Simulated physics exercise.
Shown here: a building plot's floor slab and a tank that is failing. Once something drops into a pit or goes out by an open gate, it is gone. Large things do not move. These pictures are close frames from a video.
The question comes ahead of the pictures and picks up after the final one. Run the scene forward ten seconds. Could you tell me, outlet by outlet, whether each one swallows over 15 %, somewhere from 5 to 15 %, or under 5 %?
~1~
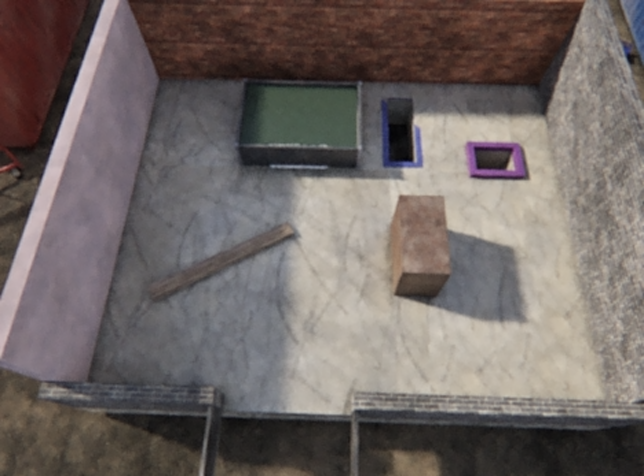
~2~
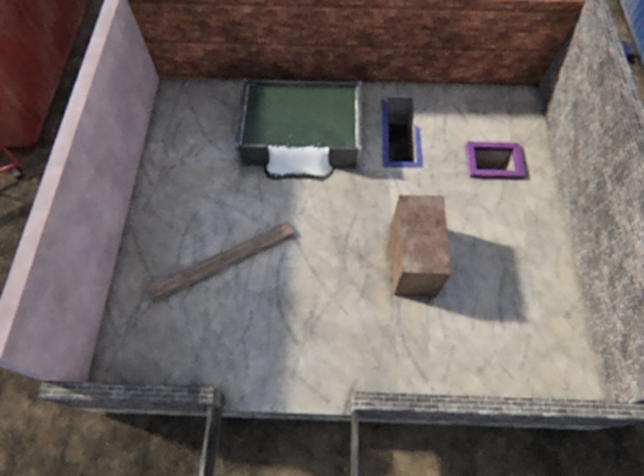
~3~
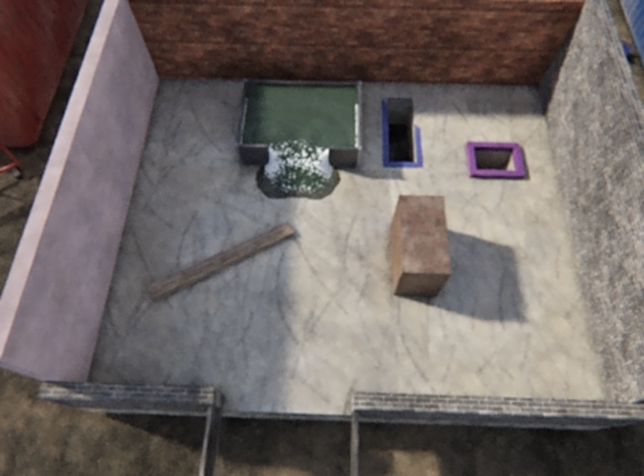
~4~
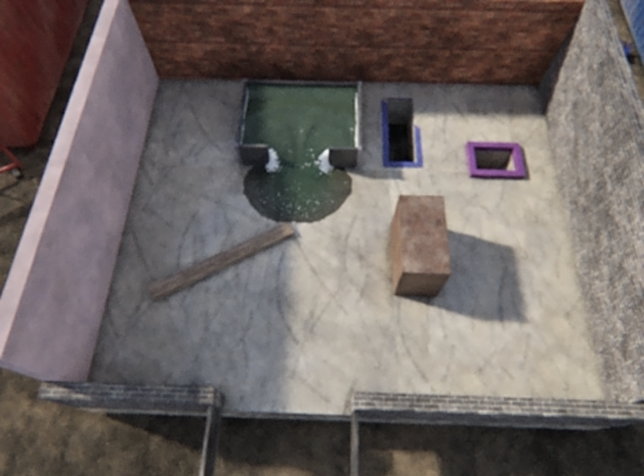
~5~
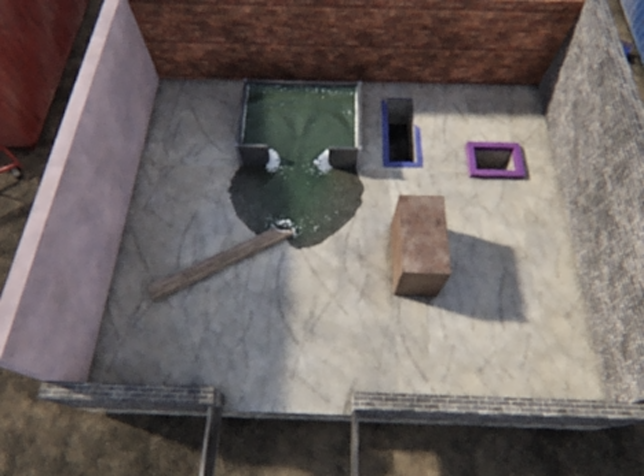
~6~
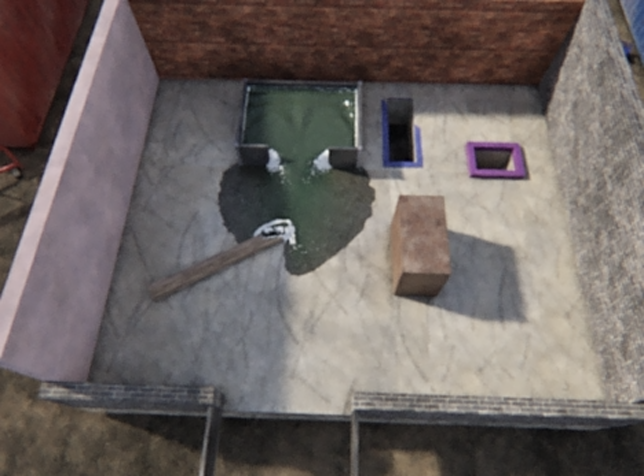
Sure: The gate swallows over 15 %, the purple pit swallows under 5 %, the blue pit swallows under 5 %.
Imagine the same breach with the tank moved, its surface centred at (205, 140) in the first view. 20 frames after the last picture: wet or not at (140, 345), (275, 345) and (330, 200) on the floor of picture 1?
One after the other: Covered, under water, under water.
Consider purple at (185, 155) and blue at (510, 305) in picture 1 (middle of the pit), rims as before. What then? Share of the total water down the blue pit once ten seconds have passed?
Out of a hundred parts, 6 go to blue.
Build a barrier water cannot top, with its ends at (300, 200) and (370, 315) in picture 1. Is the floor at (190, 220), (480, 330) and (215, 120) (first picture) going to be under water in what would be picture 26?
In that order, I'd expect them to be reached by the flood, kept clear of the flood and kept clear of the flood.
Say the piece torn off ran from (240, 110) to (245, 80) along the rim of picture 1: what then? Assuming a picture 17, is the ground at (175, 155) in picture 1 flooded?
Verdict: Awash.
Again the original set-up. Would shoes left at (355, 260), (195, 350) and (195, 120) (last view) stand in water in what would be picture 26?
In turn, the three spots are soaked, soaked and high and dry.
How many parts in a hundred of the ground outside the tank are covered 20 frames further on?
My estimate is roughly 40 percent.
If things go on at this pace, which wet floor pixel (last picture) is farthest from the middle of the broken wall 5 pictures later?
My best guess is about (323, 374).
A moment on, water covers 20 % of the floor; the gate 0 %, the purple pit 0 %, the blue pit 0 %.
Next, water covers 35 % of the floor; the gate 2 %, the purple pit 0 %, the blue pit 0 %.
Then, water covers 40 % of the floor; the gate 9 %, the purple pit 0 %, the blue pit 0 %.
Later, water covers 55 % of the floor; the gate 17 %, the purple pit 0 %, the blue pit 0 %.
In the end, water covers 70 % of the floor; the gate 26 %, the purple pit 0 %, the blue pit 0 %.
